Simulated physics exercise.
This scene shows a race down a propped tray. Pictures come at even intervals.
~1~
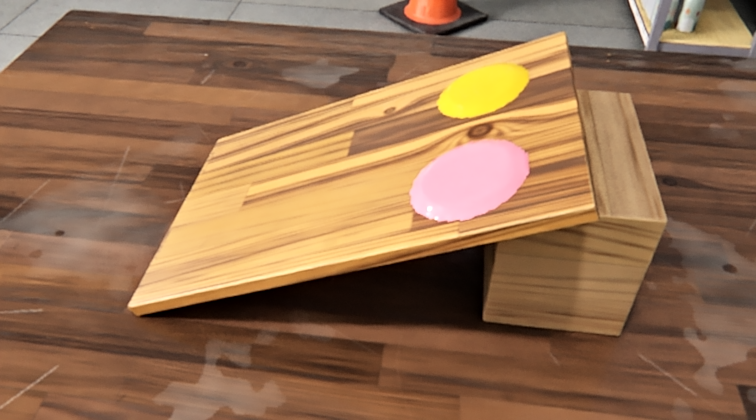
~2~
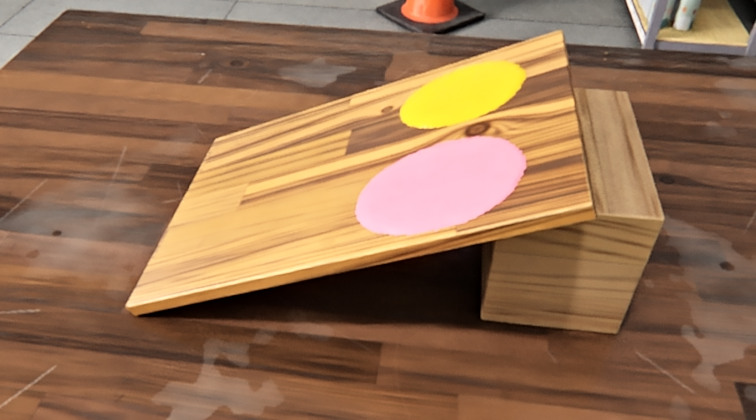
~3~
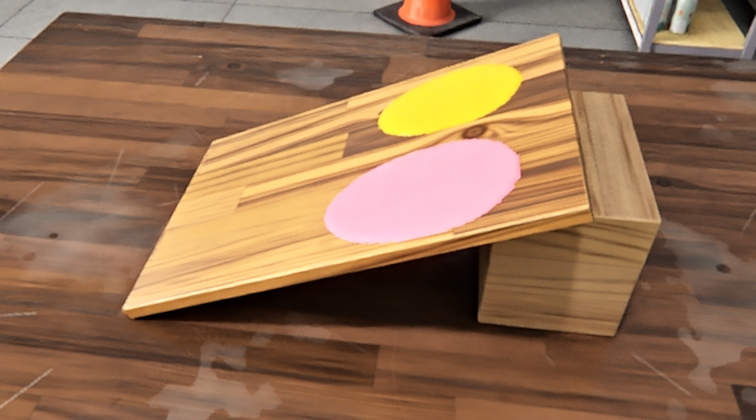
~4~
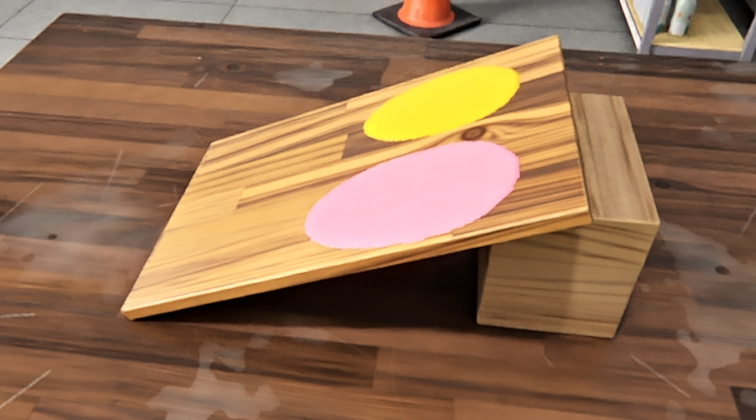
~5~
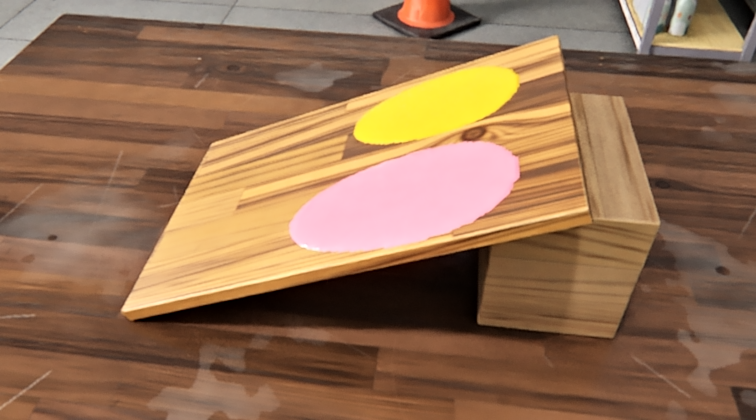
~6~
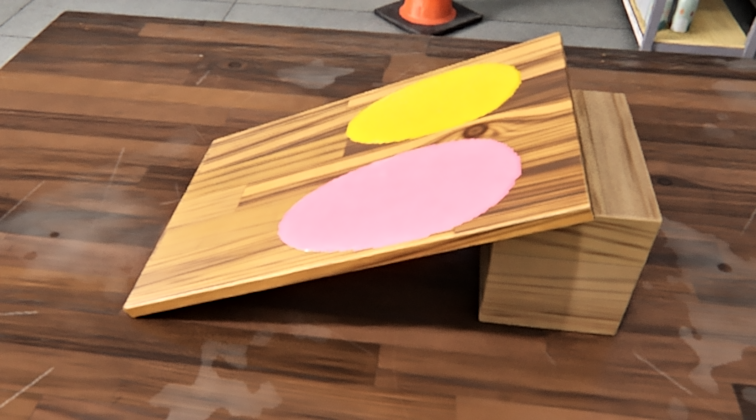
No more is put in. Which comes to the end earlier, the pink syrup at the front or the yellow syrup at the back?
Watch the one at the fore - it will make it down first.
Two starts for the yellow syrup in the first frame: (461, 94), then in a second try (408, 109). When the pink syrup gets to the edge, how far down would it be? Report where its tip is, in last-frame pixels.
(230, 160) and (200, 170).
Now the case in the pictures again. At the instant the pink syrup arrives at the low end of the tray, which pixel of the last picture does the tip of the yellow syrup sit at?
Tip position: Around (258, 154).
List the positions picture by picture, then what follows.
Tip of the pink syrup a quarter of the way down; tip of the yellow syrup (452, 97) a quarter of the way down, in the first picture.
Tip of the pink syrup (367, 199) half way down; tip of the yellow syrup half way down, in the second picture.
Tip of the pink syrup half way down; tip of the yellow syrup (392, 114) half way down, in the third picture.
Tip of the pink syrup (316, 216) half way down; tip of the yellow syrup half way down, in the fourth picture.
Tip of the pink syrup half way down; tip of the yellow syrup (364, 125) half way down, in the fifth picture.
Tip of the pink syrup (292, 219) three quarters of the way down; tip of the yellow syrup half way down, in the sixth picture.
Shortly, the pink syrup is three quarters of the way down; the yellow syrup is three quarters of the way down.
Then, the pink syrup is close to the edge; the yellow syrup is three quarters of the way down.
At the finish, the pink syrup is at the low edge; the yellow syrup is three quarters of the way down.
